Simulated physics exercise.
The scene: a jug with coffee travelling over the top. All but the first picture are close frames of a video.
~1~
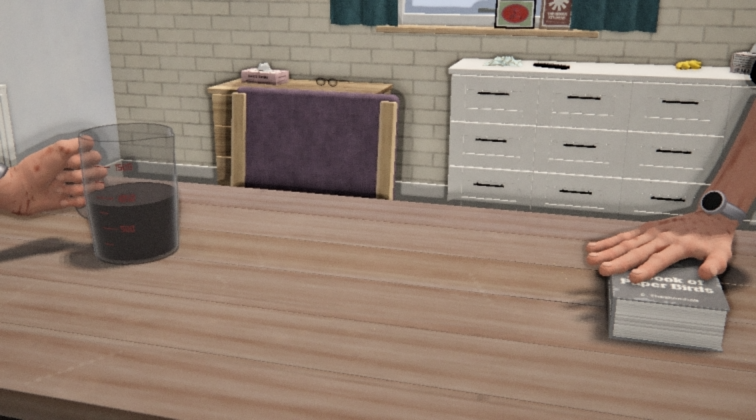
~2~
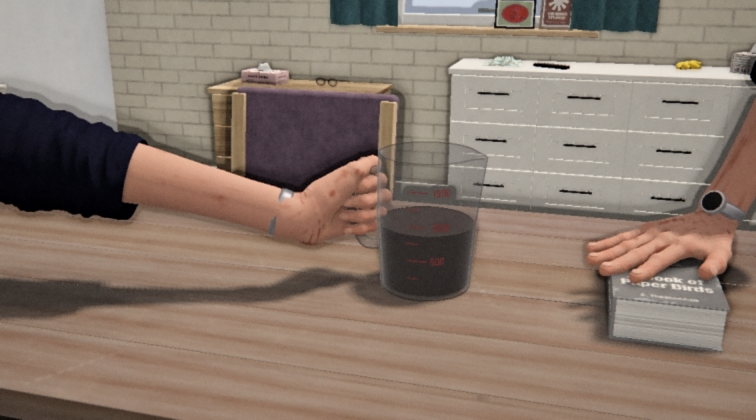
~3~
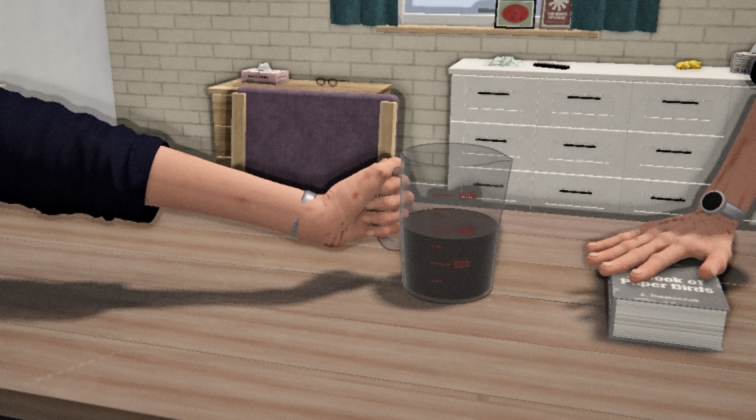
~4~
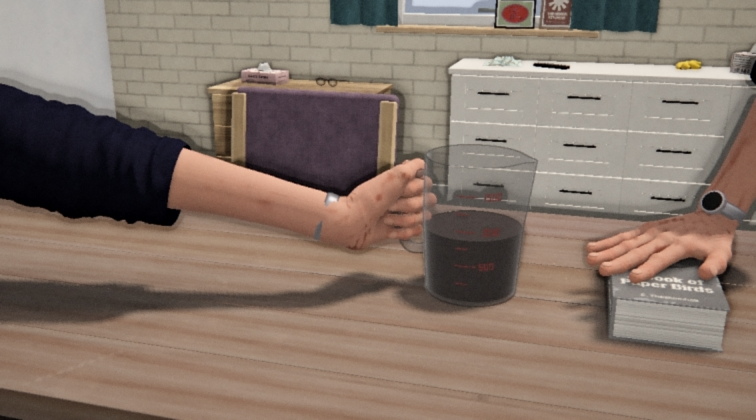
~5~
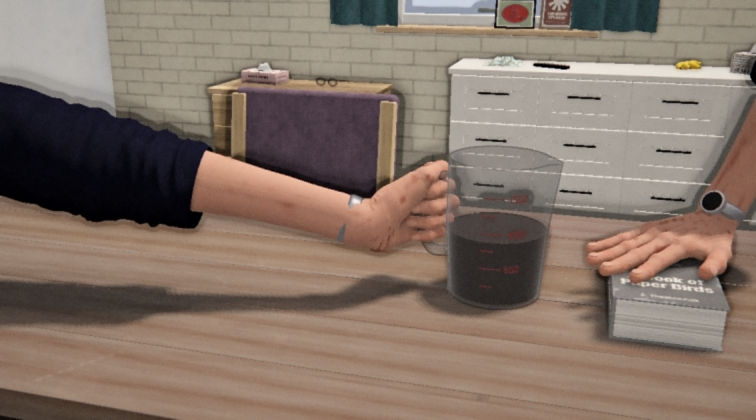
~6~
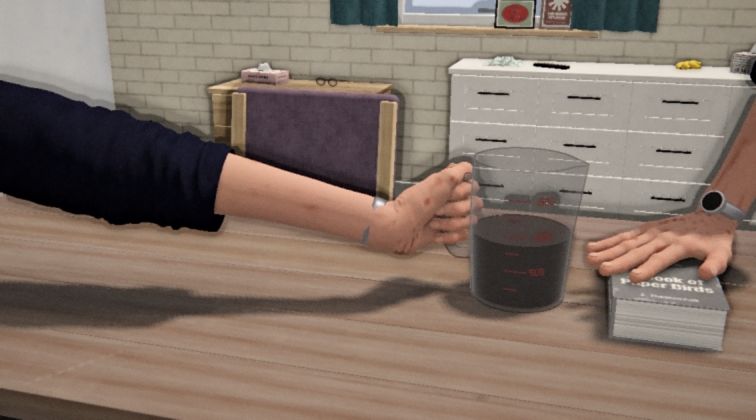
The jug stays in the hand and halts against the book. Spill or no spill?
The jug stays dry outside.
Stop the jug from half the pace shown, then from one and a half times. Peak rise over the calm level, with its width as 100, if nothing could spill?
First 15 %, second 40 %.
Shortly, the jug meets the book.
Then, the coffee surges up the wall; the wave climbs under half way to the rim.
At the finish, the jug stands at the book; none is lost.
